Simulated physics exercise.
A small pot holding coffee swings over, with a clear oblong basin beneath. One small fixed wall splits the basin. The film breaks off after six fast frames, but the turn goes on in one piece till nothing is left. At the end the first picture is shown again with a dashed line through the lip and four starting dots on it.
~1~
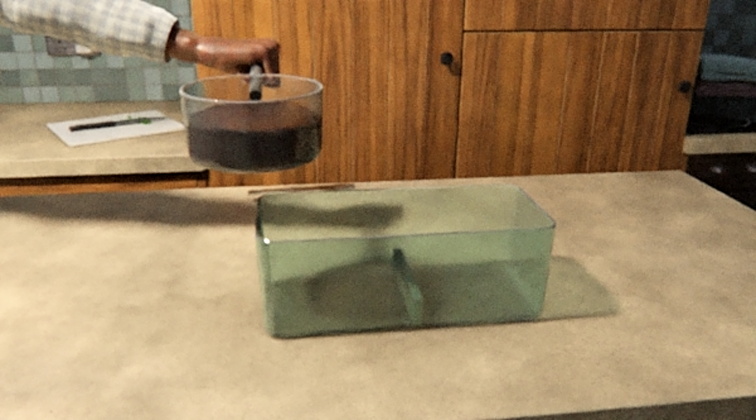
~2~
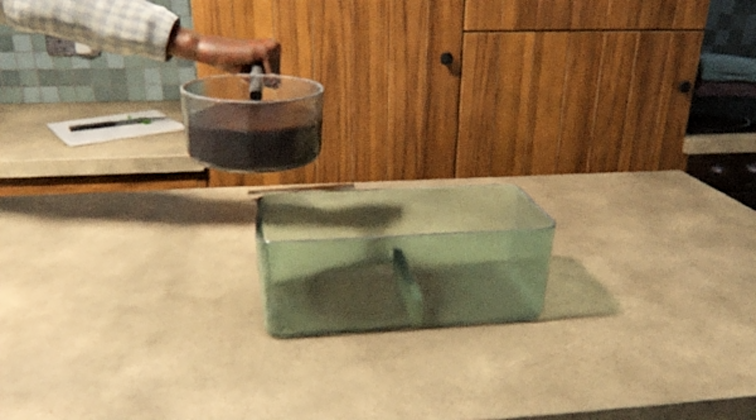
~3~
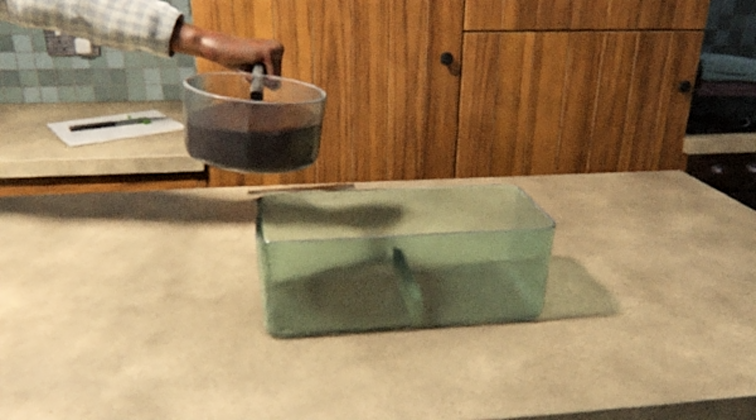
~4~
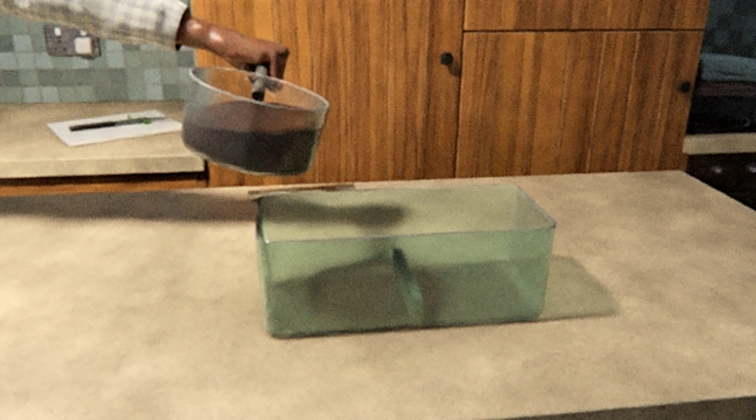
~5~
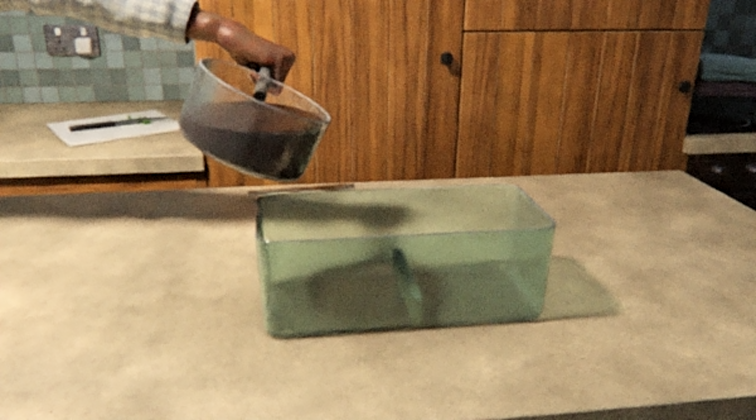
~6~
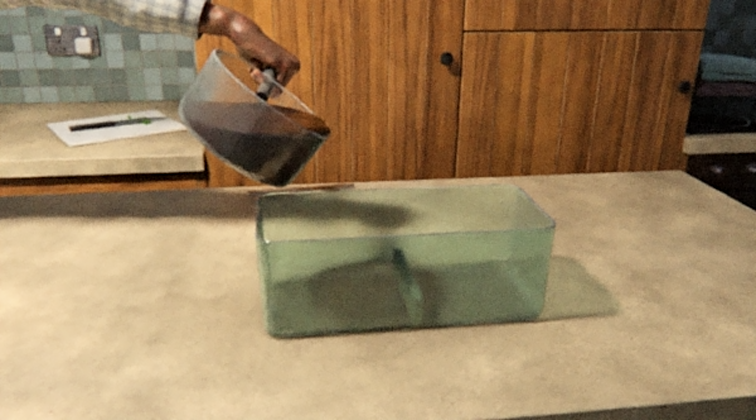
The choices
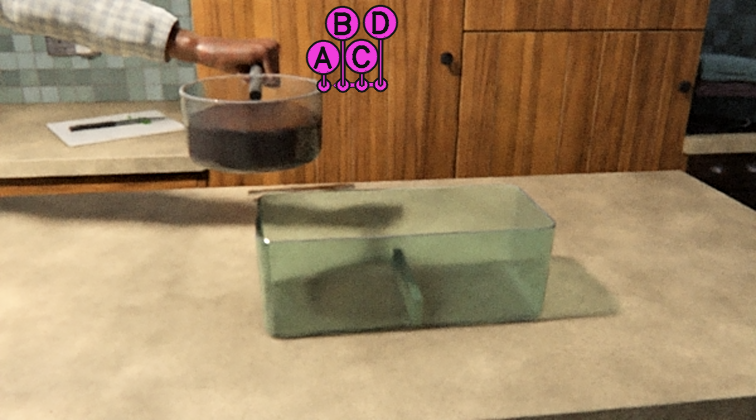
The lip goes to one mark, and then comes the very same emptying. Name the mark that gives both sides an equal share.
D works best here.
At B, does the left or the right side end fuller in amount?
More ends on the left.
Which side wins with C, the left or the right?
More ends on the left.
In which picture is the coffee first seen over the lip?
Picture 6.
On the marked copy, A at (323, 85); B at (342, 85); C at (361, 84); D at (380, 84).
If A is chosen, about 79 % ends left of the wall and 17 % right of it; 4 % is lost outside.
If B is chosen, about 83 % ends left of the wall and 14 % right of it; 3 % is lost outside.
If C is chosen, about 68 % ends left of the wall and 30 % right of it.
If D is chosen, about 50 % ends left of the wall and 48 % right of it.
